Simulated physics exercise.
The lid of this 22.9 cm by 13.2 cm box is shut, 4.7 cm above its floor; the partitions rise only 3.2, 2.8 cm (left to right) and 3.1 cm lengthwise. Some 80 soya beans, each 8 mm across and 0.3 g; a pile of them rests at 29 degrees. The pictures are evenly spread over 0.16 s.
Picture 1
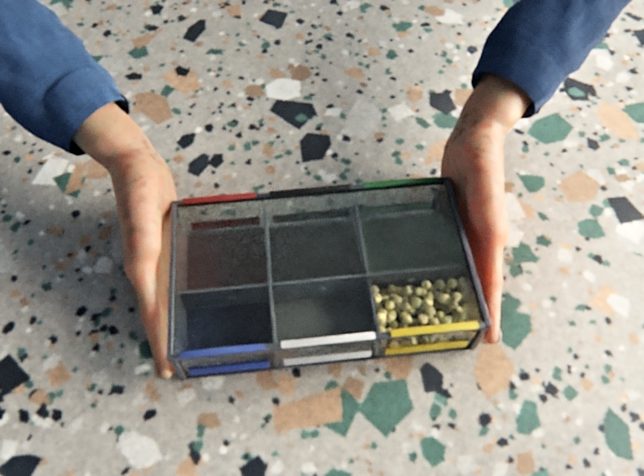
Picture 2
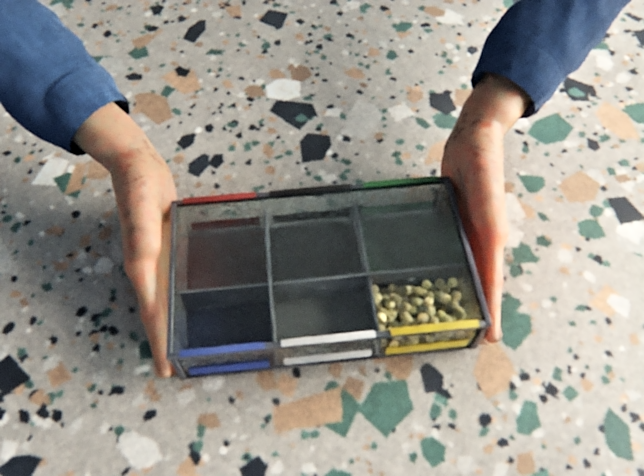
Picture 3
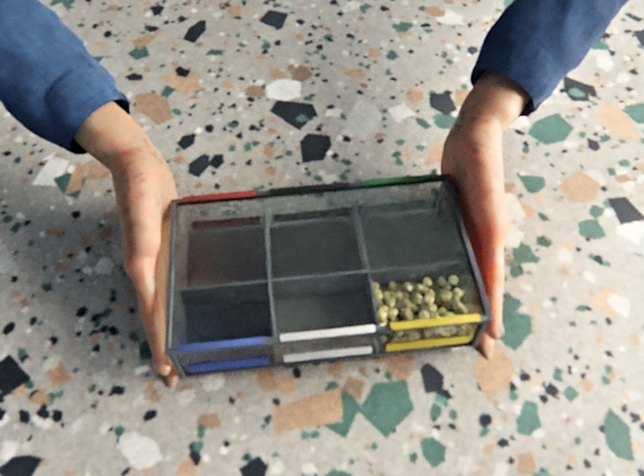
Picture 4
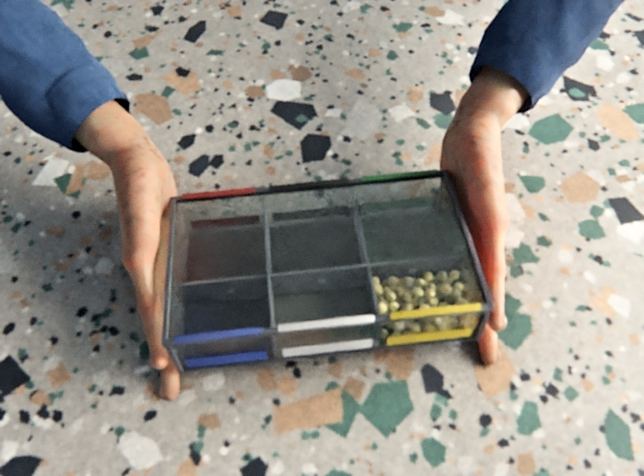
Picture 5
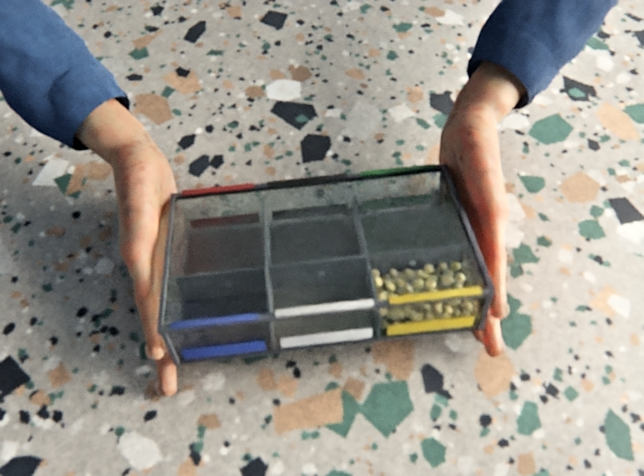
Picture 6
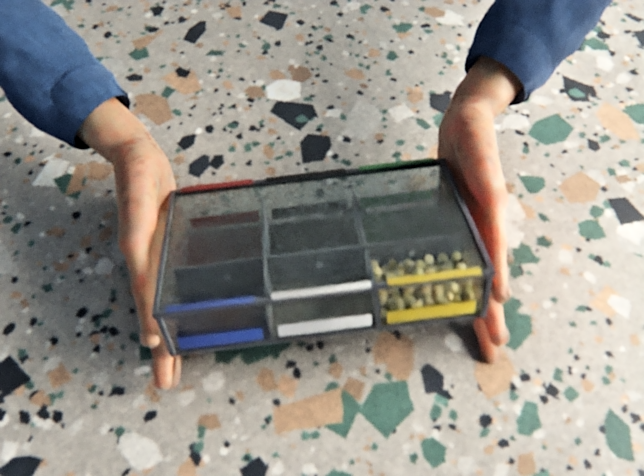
On a speckled stone surface, two hands held a clear lidded box with six compartments and slowly tilted it backward, raising its front edge, while the pale beans stayed in the front right yellow-marked section.
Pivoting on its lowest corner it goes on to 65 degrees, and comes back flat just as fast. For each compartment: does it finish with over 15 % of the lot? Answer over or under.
Red compartment: Under; blue compartment: Under; green compartment: Under; yellow compartment: Over; white compartment: Under; black compartment: Under.
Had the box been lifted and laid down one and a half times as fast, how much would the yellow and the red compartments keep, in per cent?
Yellow 75, red 0.
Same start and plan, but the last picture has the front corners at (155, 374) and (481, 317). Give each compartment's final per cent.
Red 0, blue 0, green 0, yellow 65, white 35, black 0.
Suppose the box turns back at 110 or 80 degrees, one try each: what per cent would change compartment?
Some 85 and 45 per cent.
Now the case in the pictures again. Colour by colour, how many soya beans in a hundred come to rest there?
Red 0, blue 0, green 5, yellow 95, white 0, black 0.
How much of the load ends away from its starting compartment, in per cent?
Roughly 5 per cent.
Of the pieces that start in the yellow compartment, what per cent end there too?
About 90 per cent.
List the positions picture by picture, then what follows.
In the first frame, box tilt 0 degrees, front corners at (173, 355) and (484, 323); yellow 100 %.
In the second frame, box tilt 1 degrees, front corners at (172, 354) and (485, 322).
In the third frame, box tilt 3 degrees, front corners at (171, 349) and (486, 316).
In the fourth frame, box tilt 6 degrees, front corners at (168, 340) and (487, 306), lowest corner left back.
In the fifth frame, box tilt 11 degrees, front corners at (164, 327) and (488, 290), lowest corner left back.
In the sixth frame, box tilt 16 degrees, front corners at (159, 311) and (488, 271), lowest corner left back; yellow 100 %.
Then, 0.39 s after the last picture, tilt 64 degrees; yellow 100 %.
Then, 0.66 s after the last picture, tilt 25 degrees; green 5 %, yellow 95 %.
Then, 1.03 s after the last picture, tilt 0 degrees; green 5 %, yellow 95 %.
In the end, red 0 %, blue 0 %, green 5 %, yellow 95 %, white 0 %, black 0 %.
